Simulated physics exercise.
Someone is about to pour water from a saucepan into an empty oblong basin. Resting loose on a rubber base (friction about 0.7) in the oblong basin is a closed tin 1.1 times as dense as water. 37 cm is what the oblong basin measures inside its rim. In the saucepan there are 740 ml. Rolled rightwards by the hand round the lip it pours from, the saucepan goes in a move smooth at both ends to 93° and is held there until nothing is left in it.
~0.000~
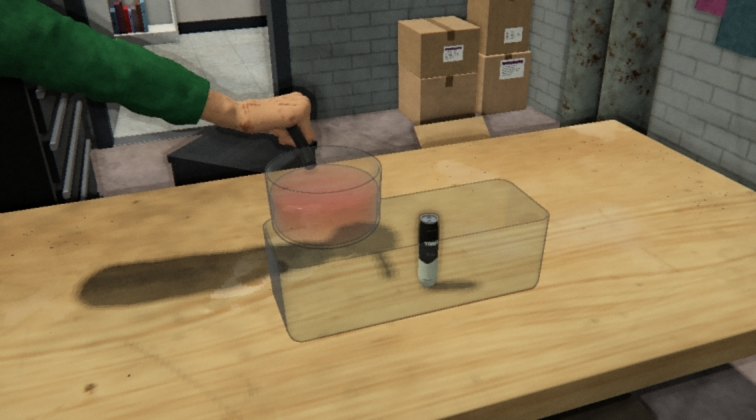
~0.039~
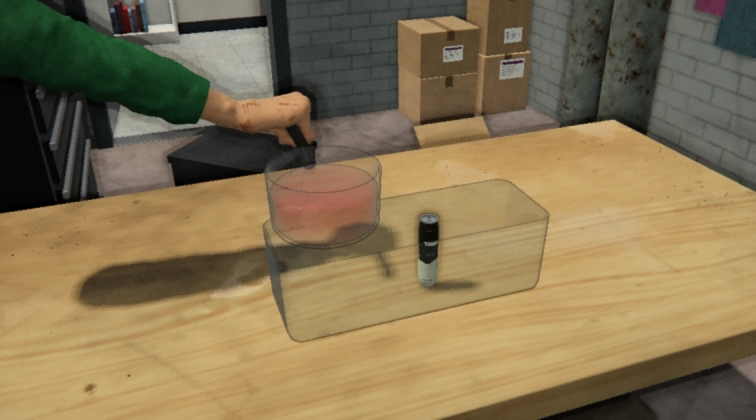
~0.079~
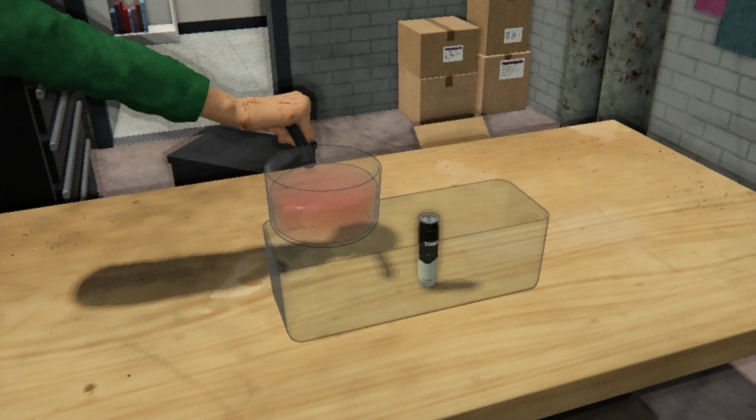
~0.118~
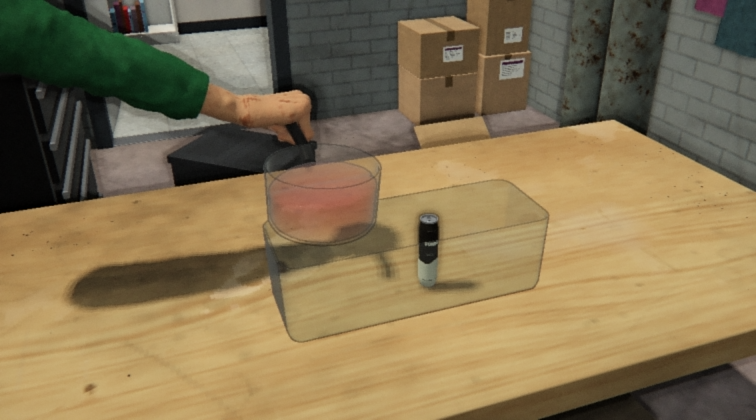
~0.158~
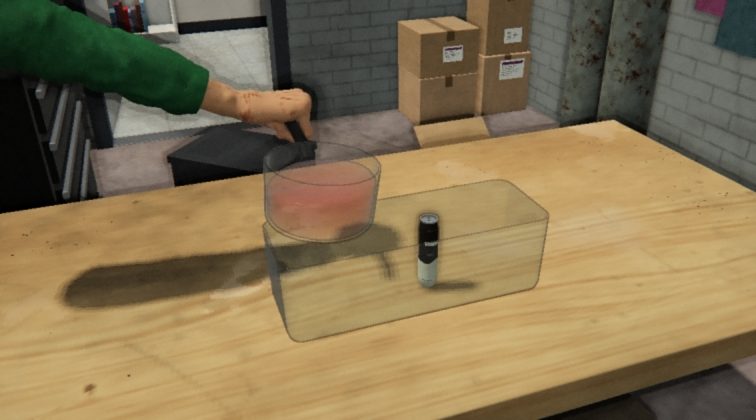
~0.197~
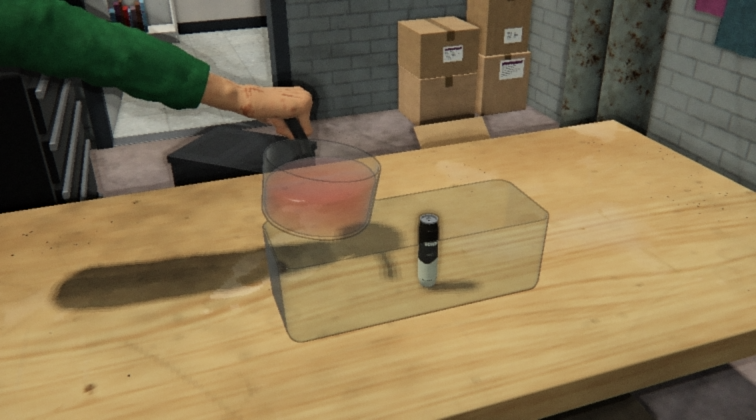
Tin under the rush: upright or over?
Upright.
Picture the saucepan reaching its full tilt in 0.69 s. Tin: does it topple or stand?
Outcome - the tin remains standing.
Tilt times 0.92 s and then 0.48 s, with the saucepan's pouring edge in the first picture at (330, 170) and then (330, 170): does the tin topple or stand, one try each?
First it topples; then it topples.
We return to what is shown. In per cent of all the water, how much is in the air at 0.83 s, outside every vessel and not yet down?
I'd say some 24 per cent is in the air.
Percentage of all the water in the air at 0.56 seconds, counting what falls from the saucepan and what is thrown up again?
Roughly 20 percent.
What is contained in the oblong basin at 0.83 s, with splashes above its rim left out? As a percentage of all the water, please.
56 %, more or less.
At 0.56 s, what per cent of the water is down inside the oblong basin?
Roughly 1 per cent.
By 0.56 s the tilt is 63° and 78 per cent is still to pour; the tin stands where it began.
By 0.83 s the tilt is 91° and 21 per cent is still to pour; the tin stands where it began.
By 1.11 s the tilt is 93° and 4 per cent is still to pour; the tin stands where it began.
By 1.42 s the tilt is 93° and 1 per cent is still to pour; the tin stands where it began.
At rest the tin stands where it began.
